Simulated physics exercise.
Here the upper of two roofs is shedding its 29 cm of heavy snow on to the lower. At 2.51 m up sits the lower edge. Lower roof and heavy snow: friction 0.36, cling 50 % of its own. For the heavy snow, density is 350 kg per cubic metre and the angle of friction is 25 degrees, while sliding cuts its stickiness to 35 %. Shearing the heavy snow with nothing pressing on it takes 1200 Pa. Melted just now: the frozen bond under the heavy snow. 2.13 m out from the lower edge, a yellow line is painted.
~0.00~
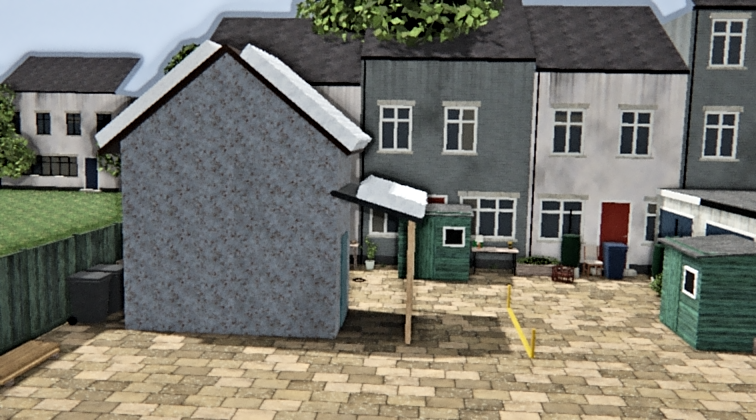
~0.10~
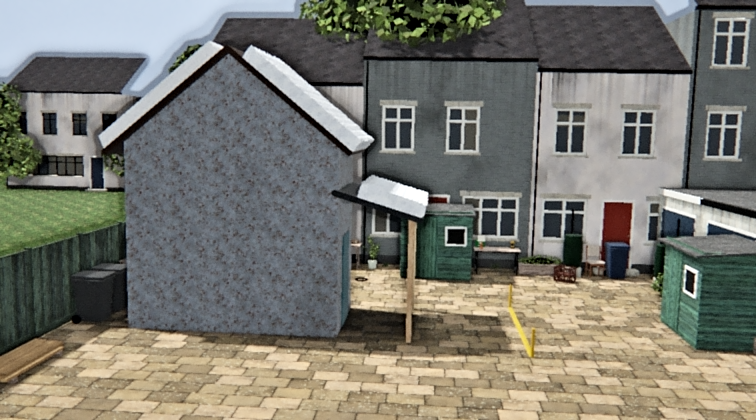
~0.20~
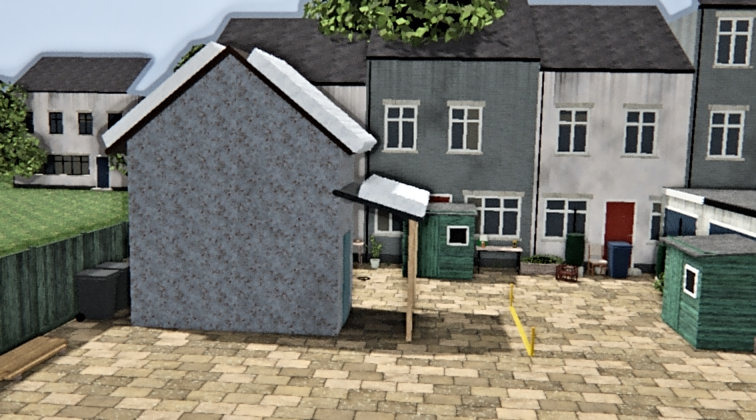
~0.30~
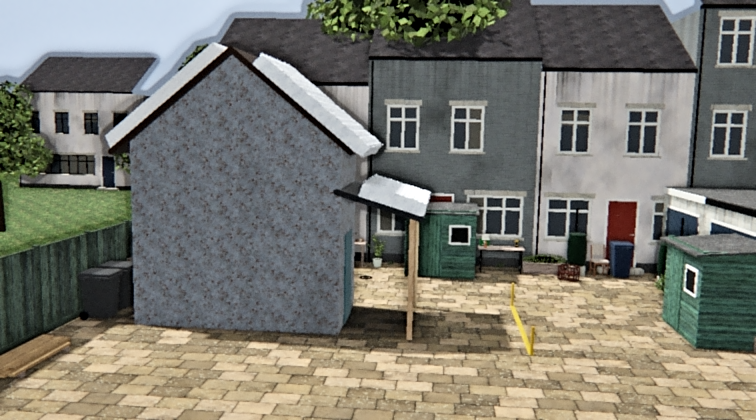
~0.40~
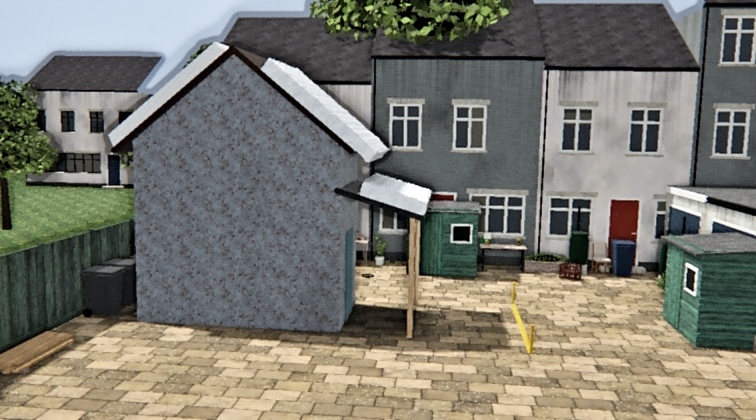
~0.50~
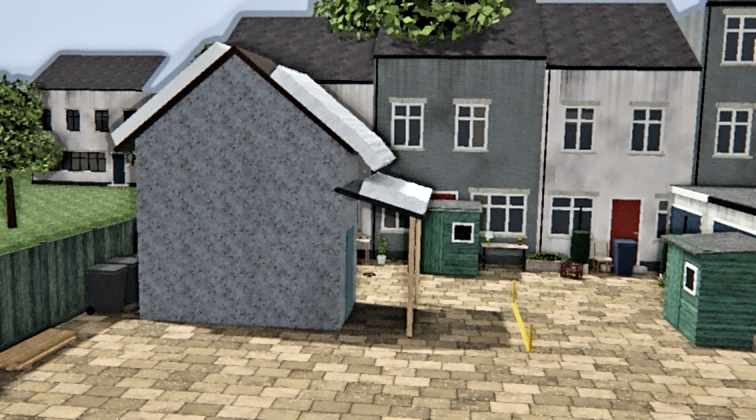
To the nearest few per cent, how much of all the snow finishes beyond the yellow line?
Roughly 20 %.
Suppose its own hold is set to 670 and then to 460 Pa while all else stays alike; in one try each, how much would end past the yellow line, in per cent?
Respectively 35 % and 45 %.
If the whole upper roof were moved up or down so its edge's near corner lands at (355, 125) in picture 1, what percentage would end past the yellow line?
That would come to around 40 %.
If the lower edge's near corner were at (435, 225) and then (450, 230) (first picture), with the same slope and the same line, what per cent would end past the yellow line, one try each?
I'd expect around 16 percent the first time and around 12 percent the second.
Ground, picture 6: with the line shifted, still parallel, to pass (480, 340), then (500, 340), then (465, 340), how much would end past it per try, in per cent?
First try around 45 per cent, second around 30 per cent, third around 55 per cent.
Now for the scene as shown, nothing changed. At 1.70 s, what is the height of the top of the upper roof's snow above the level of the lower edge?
At that moment it reaches around 0.7 m above the edge.
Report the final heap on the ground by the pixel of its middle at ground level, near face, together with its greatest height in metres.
The heap centres around (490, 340) and rises about 0.4 m.
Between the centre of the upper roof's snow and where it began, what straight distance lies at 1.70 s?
It sits some 4.4 m from where it began.
By 1.05 s, none is below the lower edge and 0 % is past the line.
By 1.70 s, 51 % is below the lower edge and 0 % is past the line.
By 2.35 s, 74 % is below the lower edge and 20 % is past the line.
By 3.00 s, 74 % is below the lower edge and 20 % is past the line.
By 3.20 s, at the end, 74 % is below the lower edge and 20 % is past the line.
